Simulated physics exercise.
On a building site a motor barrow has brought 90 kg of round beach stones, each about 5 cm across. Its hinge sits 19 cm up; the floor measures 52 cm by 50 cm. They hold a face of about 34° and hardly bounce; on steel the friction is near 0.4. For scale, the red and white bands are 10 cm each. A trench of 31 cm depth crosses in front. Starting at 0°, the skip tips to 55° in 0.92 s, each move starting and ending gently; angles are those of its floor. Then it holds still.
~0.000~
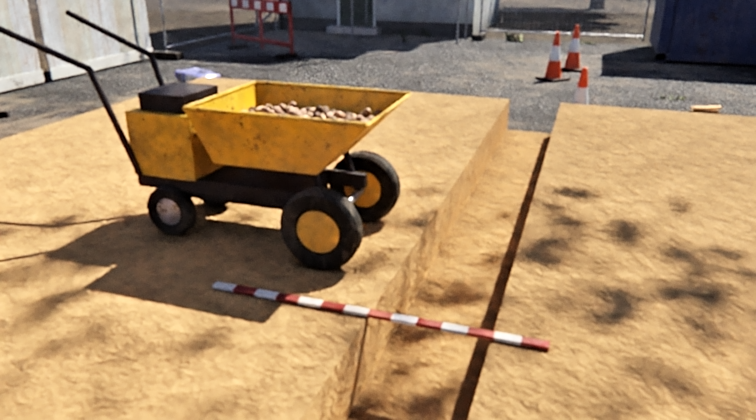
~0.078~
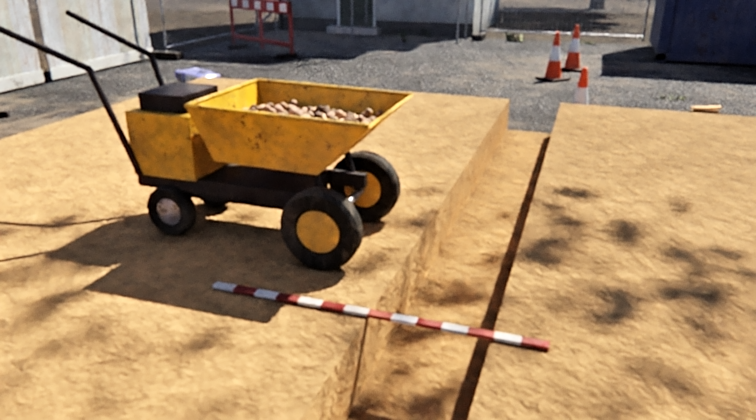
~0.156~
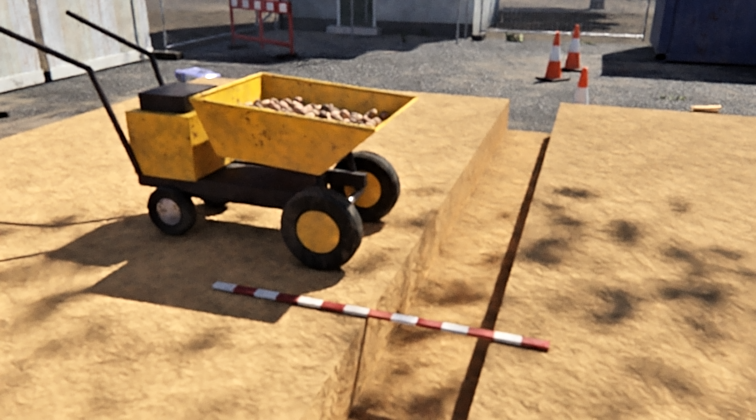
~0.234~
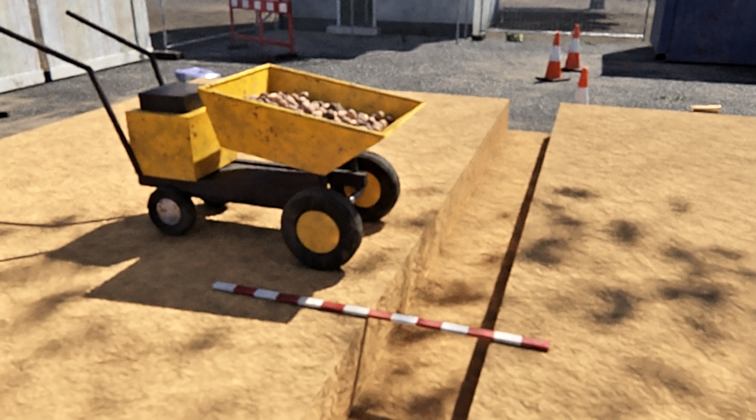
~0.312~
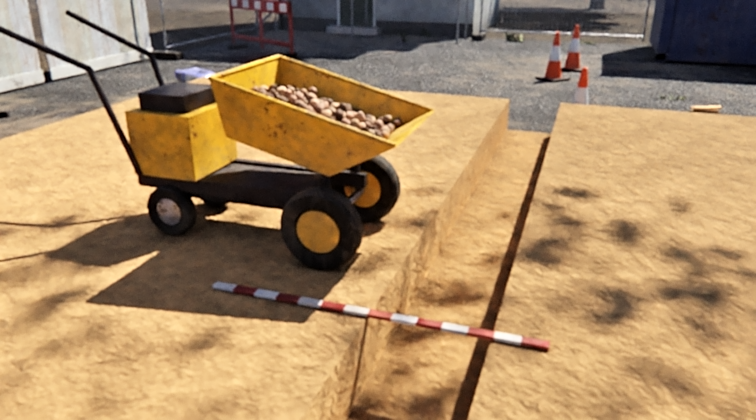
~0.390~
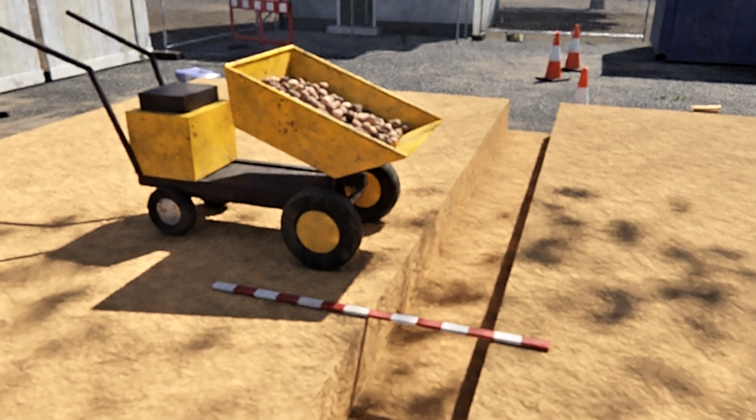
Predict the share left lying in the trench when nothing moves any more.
About 76 per cent.
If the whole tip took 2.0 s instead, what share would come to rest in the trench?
In that case some 95 per cent.
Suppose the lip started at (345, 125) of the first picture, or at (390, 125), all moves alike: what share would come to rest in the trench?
First some 95, then 55 per cent.
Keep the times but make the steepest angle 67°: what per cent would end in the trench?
Then about 70 per cent.
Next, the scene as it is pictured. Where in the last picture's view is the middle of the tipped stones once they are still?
Their middle is at about (489, 310).
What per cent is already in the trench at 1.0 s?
Some 15 per cent.
After 0.7 s the floor is at 46°; 100 % in the skip; the foremost stones are at (418, 182).
After 1.0 s the floor is at 55°; 86 % in the skip, 14 % in the trench; the foremost stones are at (498, 230).
After 1.4 s the floor is at 55°; 39 % in the skip, 39 % in the trench, 22 % past the trench; the foremost stones are at (593, 270).
After 3.3 s the floor is at 55°; 0 % in the skip, 76 % in the trench, 24 % past the trench; the foremost stones are at (690, 290).
